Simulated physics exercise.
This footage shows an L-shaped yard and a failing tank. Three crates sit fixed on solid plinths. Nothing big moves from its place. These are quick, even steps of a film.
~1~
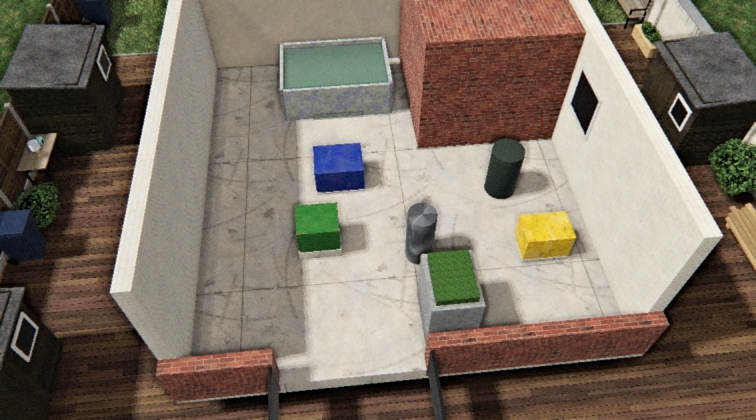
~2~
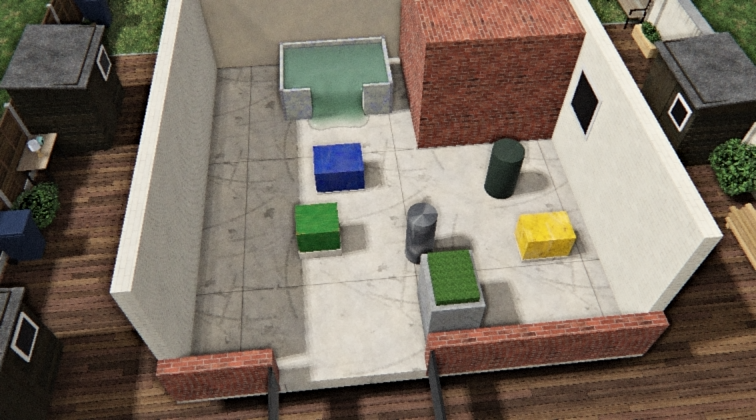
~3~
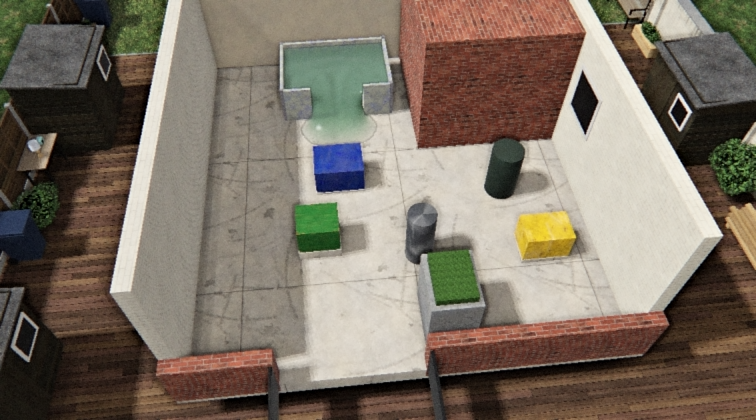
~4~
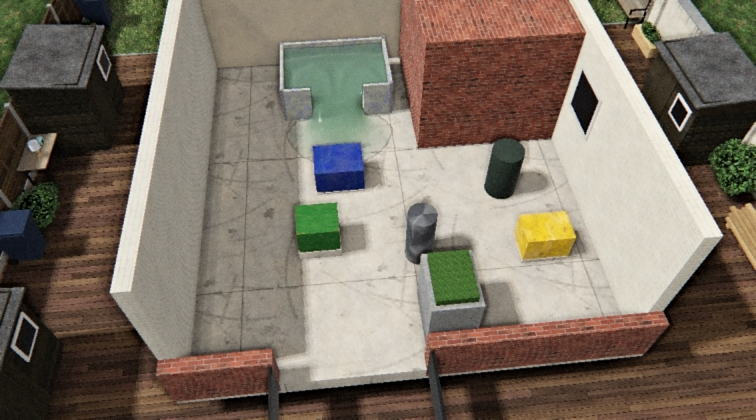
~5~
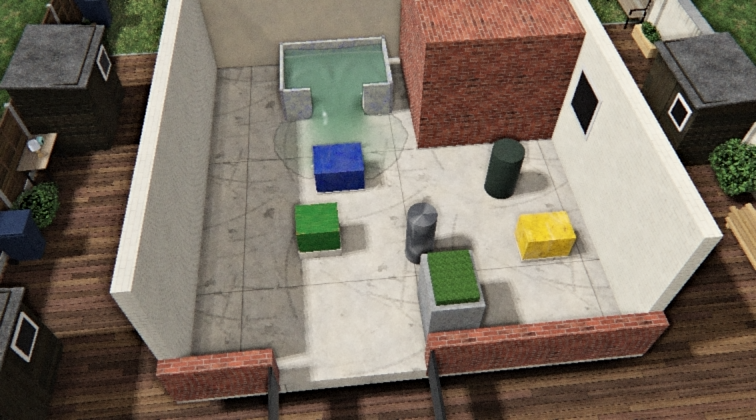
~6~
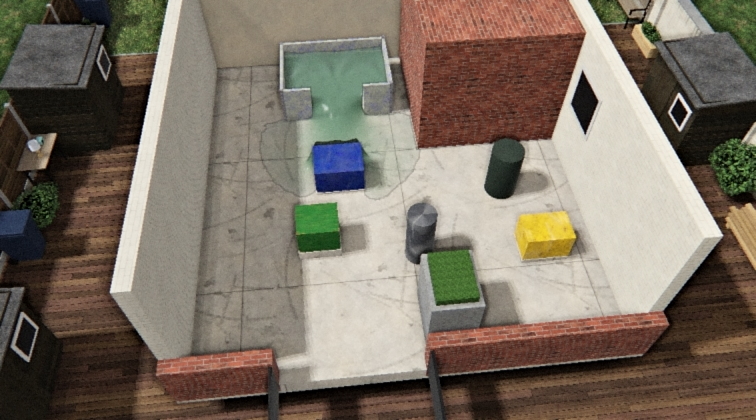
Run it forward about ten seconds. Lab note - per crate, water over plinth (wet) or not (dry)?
Green crate: Dry; yellow crate: Wet; blue crate: Wet.
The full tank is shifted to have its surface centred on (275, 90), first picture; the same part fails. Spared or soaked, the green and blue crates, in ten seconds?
For the green crate, it is overrun; for the blue crate, it is overrun.
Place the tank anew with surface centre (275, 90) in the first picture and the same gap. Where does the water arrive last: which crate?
Yellow-painted one.
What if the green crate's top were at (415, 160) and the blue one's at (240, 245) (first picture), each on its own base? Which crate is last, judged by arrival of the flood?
I'd say it is the yellow one.
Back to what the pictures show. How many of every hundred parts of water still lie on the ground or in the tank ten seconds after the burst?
Roughly 88 per cent.
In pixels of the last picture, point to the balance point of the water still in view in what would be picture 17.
The water's middle lies around (341, 137).
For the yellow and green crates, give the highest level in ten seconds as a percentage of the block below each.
Taking them in the order asked, 190 percent and 30 percent.
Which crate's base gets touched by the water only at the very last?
The answer here is the one in yellow.
A moment on, water covers 25 % of the floor; the green crate water round its plinth, the yellow crate not reached, the blue crate water round its plinth.
Next, water covers 50 % of the floor; the green crate water round its plinth, the yellow crate water round its plinth, the blue crate water round its plinth.
Then, water covers 70 % of the floor; the green crate water round its plinth, the yellow crate water round its plinth, the blue crate water round its plinth.
Later, water covers 90 % of the floor; the green crate water round its plinth, the yellow crate water round its plinth, the blue crate water round its plinth.
In the end, water covers 100 % of the floor; the green crate stayed above the water, the yellow crate was topped, the blue crate was topped.
